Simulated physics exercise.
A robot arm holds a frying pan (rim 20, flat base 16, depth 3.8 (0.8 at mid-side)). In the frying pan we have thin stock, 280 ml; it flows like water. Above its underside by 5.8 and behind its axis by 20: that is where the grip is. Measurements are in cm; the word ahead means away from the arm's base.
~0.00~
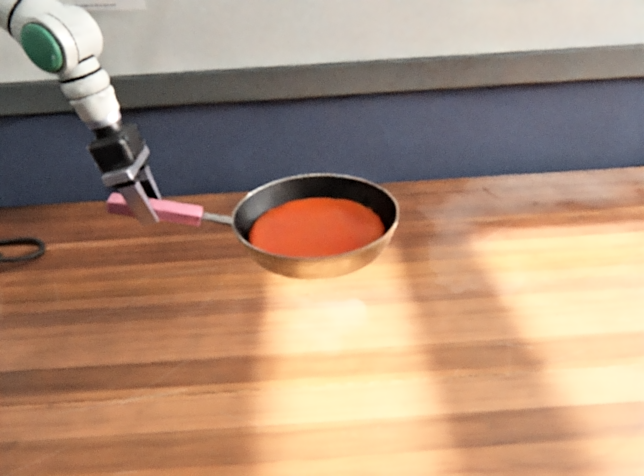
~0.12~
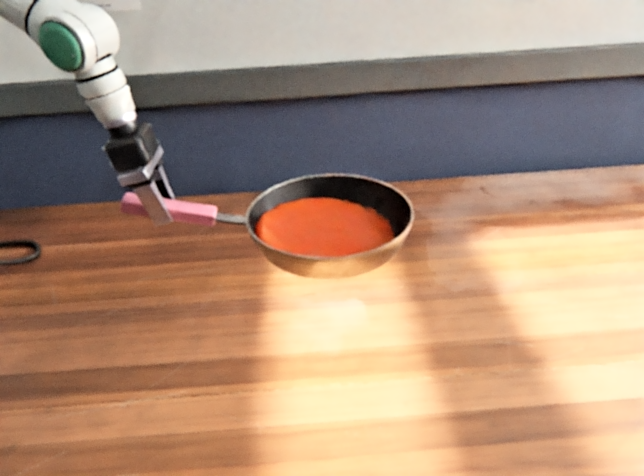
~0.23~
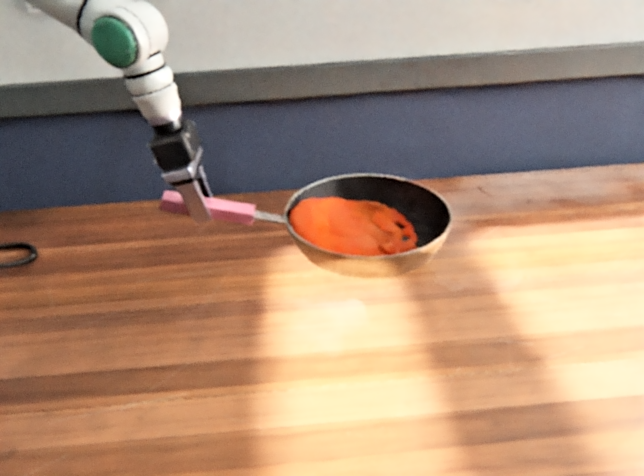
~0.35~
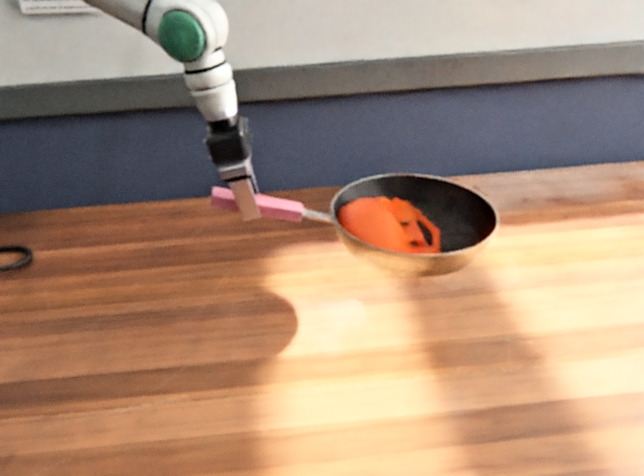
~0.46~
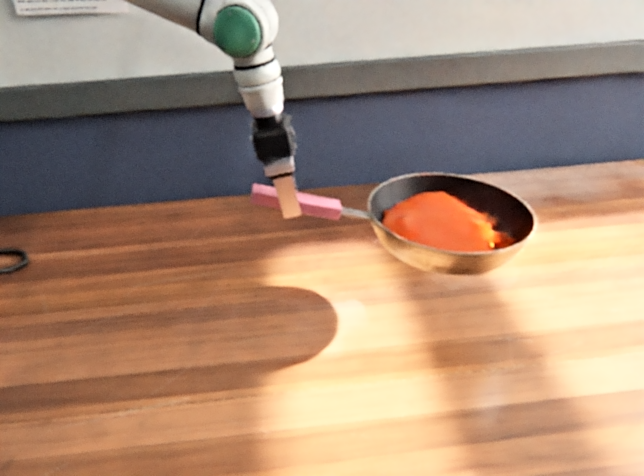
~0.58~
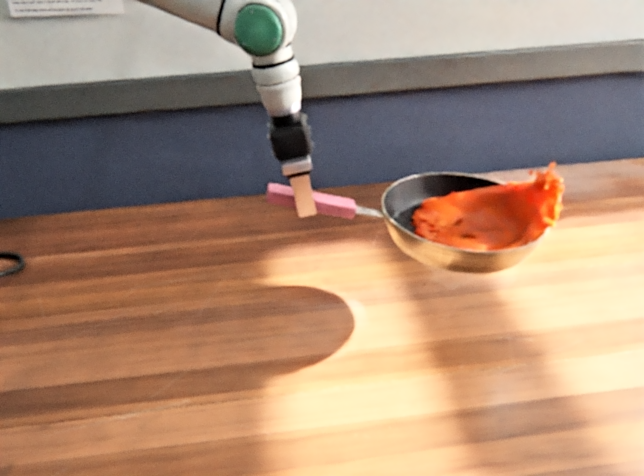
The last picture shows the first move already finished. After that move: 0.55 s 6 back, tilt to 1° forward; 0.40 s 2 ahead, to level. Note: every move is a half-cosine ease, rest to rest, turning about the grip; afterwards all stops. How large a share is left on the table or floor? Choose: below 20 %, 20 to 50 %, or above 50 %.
20 to 50 %.
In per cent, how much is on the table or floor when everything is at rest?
It comes to about 30 percent.
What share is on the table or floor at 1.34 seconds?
The share is close to 30 percent.
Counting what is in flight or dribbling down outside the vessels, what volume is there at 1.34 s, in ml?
Some 0 ml.
After 0.96 s, tilted 2° forward, liquid up to 17 above the table; 200 ml in the frying pan, 75 ml on the table or floor.
After 1.34 s, level, liquid up to 16 above the table; 200 ml in the frying pan, 75 ml on the table or floor.
After 1.73 s, level, liquid up to 16 above the table; 200 ml in the frying pan, 80 ml on the table or floor.
After 2.53 s, level, liquid up to 15 above the table; 200 ml in the frying pan, 80 ml on the table or floor.
In the end, 200 ml in the frying pan, 80 ml on the table or floor. That is 28 % on the table or floor.
